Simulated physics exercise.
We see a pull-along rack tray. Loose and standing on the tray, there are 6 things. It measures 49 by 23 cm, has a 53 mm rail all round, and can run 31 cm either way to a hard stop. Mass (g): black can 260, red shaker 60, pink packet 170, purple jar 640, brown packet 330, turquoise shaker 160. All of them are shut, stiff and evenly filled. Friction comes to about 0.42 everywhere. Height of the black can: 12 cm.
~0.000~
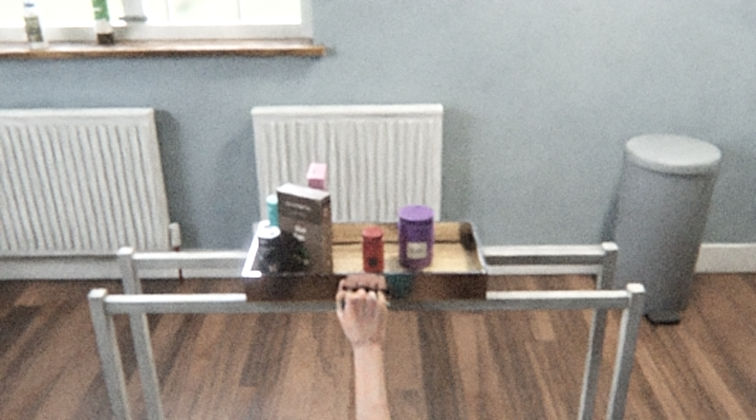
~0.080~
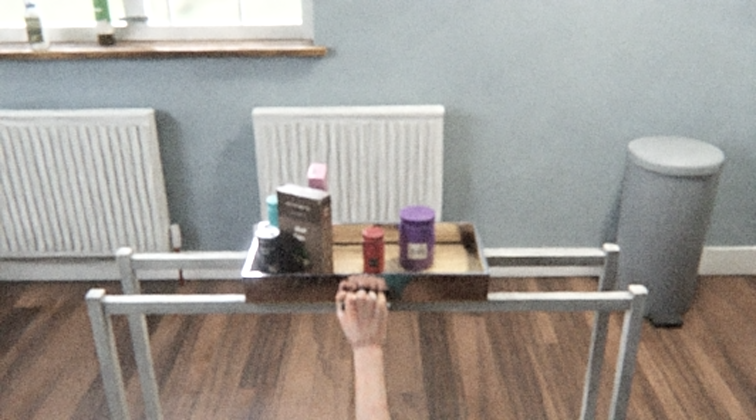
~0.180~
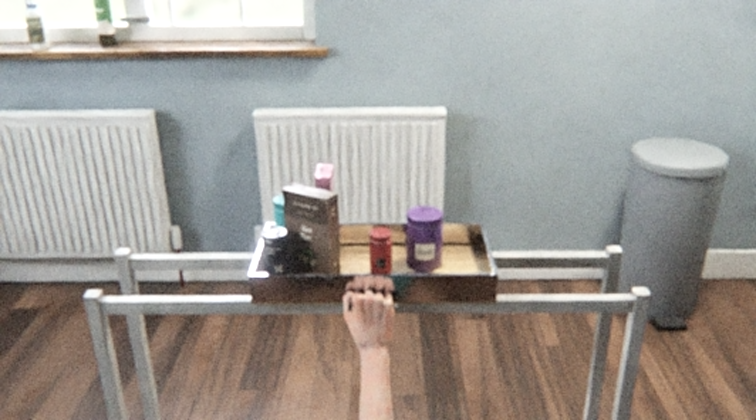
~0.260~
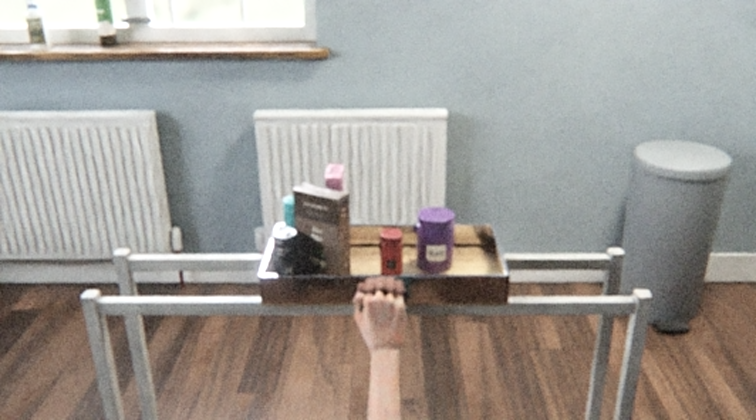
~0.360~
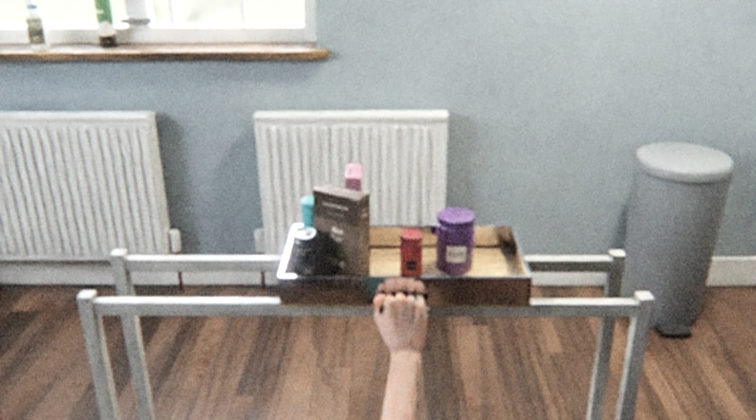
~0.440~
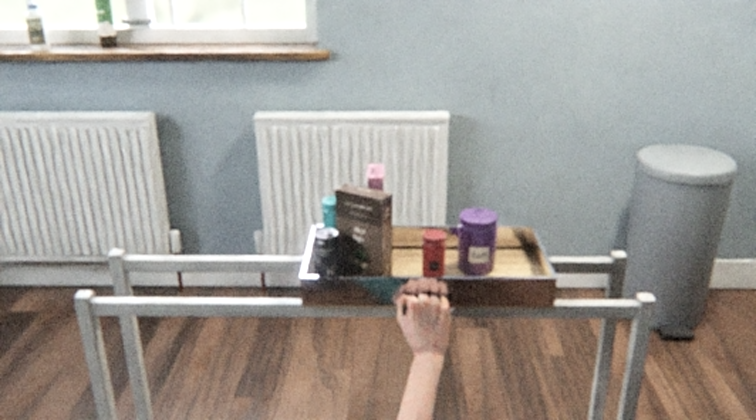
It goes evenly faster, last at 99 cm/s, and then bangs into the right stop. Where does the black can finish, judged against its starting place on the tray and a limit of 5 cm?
It finishes outside the limit.
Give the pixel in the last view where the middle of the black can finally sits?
It ends near (464, 259).
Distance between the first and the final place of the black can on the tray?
Roughly 10 centimetres.
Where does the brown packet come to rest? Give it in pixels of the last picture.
Look near (501, 236) and you'll find it.
By 0.74 s, tray has slid 31 cm right; black can 6 cm from its spot near (445, 259); pink packet tilted 22°; turquoise shaker tilted 12°.
By 0.84 s, tray has slid 31 cm right; black can 10 cm from its spot near (463, 259); pink packet tilted 68°; turquoise shaker tilted 53°.
When it is over (2.0 s), lying over on the tray, pink packet and turquoise shaker; not toppled but over 5 cm from the start, black can, red shaker, purple jar and brown packet. In the last view, black can near (464, 259).
